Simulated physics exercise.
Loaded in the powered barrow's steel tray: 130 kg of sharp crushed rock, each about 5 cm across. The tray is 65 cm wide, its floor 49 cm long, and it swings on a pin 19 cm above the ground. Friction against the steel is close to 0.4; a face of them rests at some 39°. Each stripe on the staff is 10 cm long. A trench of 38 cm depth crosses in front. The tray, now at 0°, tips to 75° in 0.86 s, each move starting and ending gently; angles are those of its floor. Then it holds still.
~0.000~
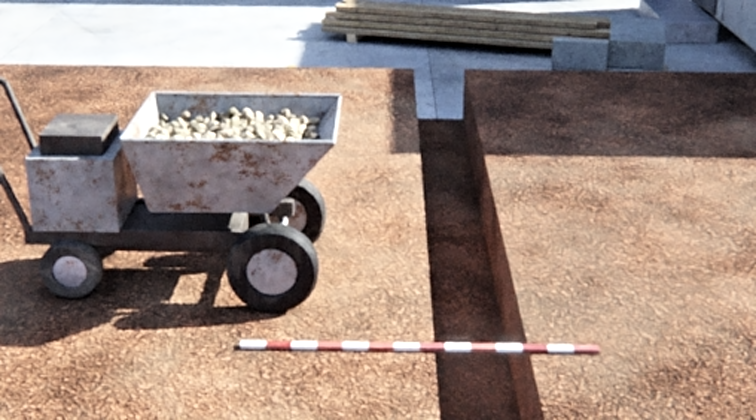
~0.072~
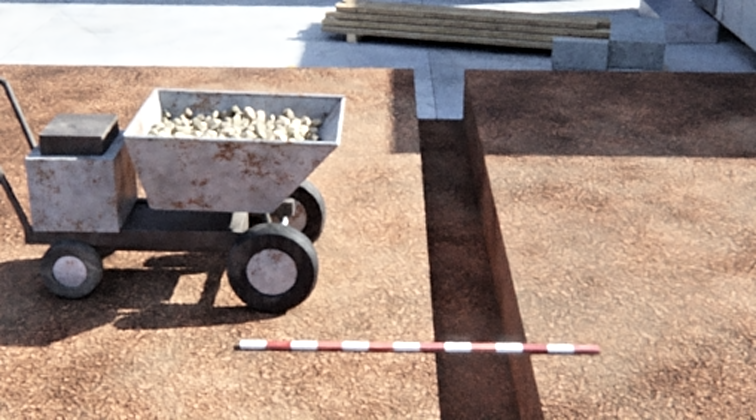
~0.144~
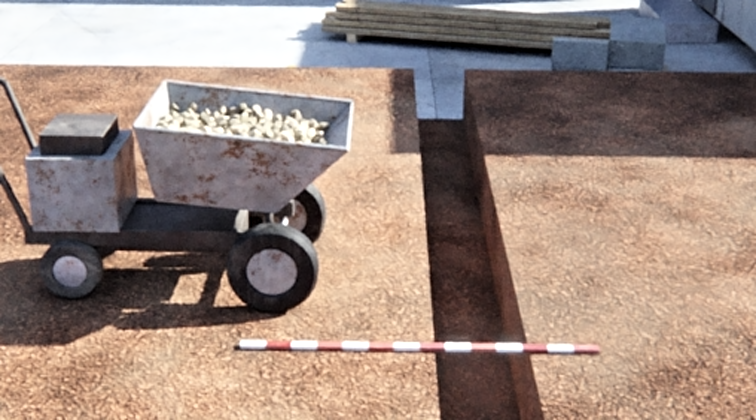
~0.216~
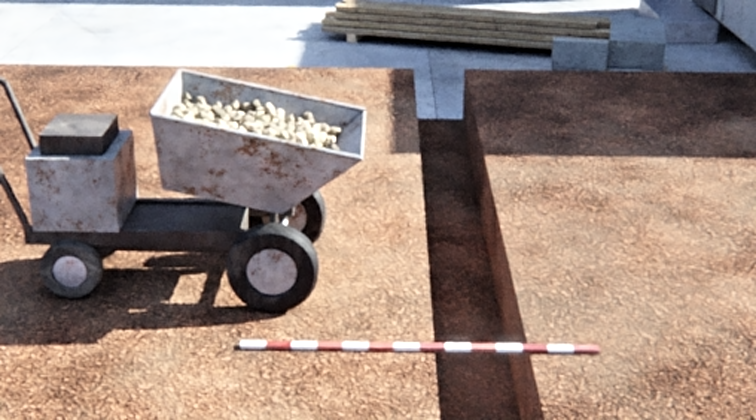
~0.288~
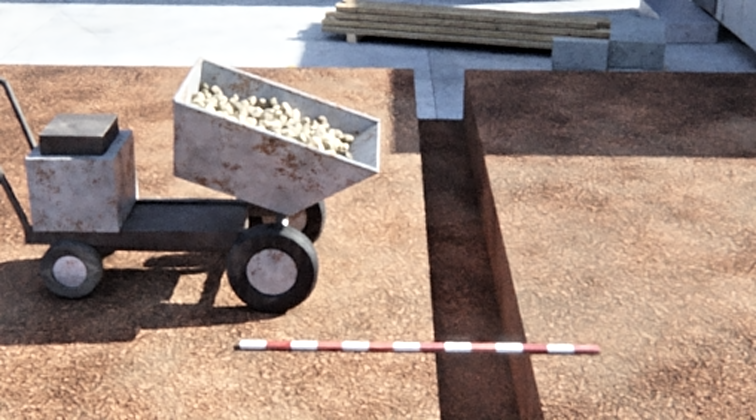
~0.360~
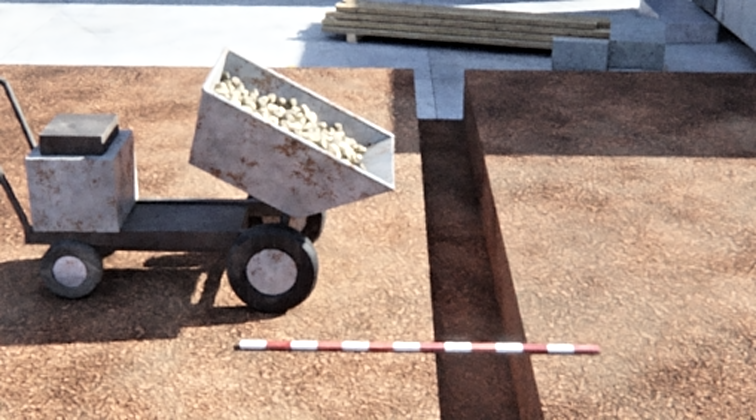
The footage shows a small wheeled barrow on brown ground beside a trench, a red and white staff lying in front, as its rusty metal tray of pale stones tilts steadily, the left end rising and the right lip lowering.
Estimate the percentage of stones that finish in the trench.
About 100 per cent.
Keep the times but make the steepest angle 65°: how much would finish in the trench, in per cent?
It would be near 65 per cent.
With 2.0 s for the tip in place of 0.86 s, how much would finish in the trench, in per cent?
It would be near 100 per cent.
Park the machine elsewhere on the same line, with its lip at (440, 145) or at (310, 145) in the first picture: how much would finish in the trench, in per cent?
First some 0, then 55 per cent.
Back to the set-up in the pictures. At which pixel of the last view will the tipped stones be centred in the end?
Their middle is at about (467, 337).
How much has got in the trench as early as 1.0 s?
About 30 per cent by then.
After 0.6 s the floor is at 63°; 100 % in the tray; the foremost stones are at (410, 229).
After 1.0 s the floor is at 75°; 71 % in the tray, 29 % in the trench; the foremost stones are at (507, 348).
After 1.3 s the floor is at 75°; 30 % in the tray, 1 % short of the trench, 70 % in the trench; the foremost stones are at (504, 335).
After 3.3 s the floor is at 75°; 0 % in the tray, 100 % in the trench; the foremost stones are at (504, 331).
